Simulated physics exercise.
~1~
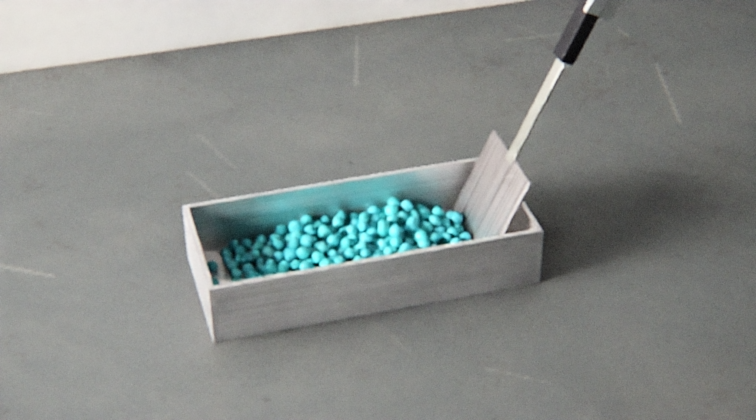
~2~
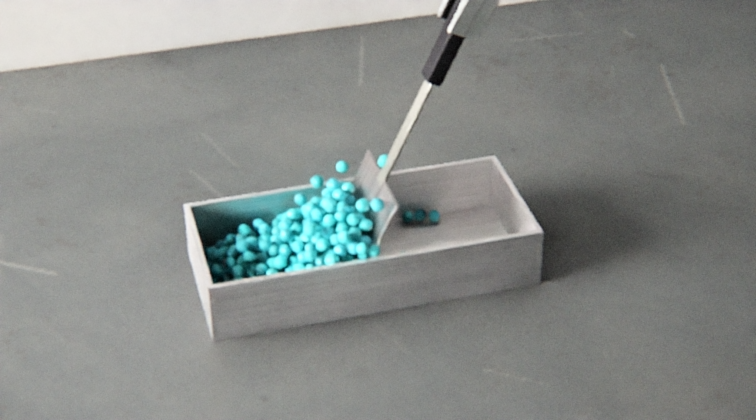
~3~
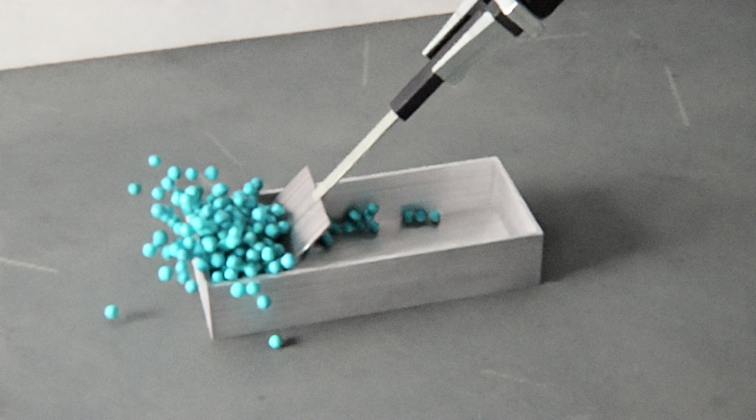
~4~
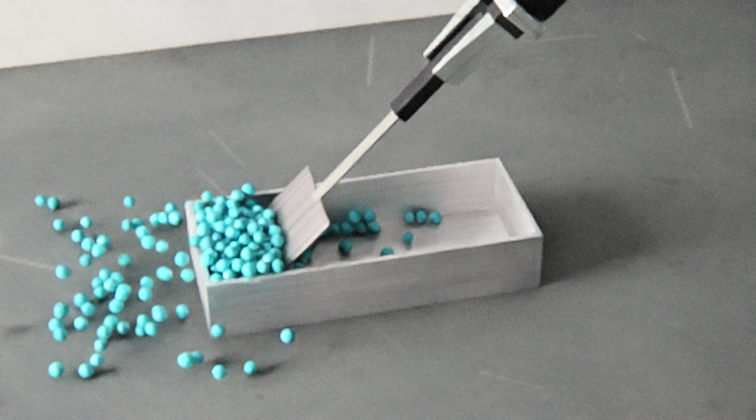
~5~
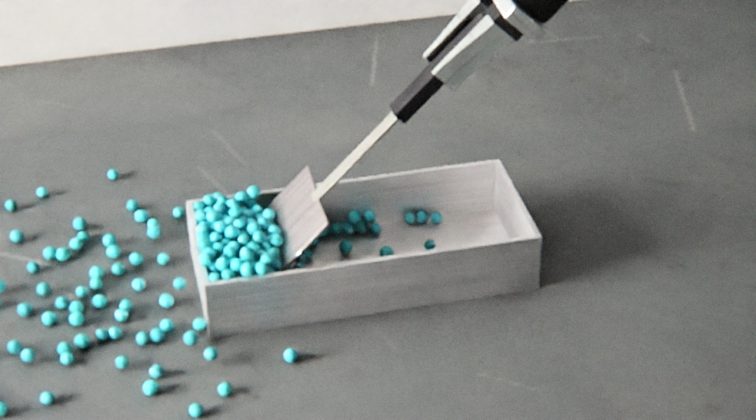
On a grey tabletop, a robot arm's turner pushing turquoise beads left along a trough, heaping them and spilling some over the end.
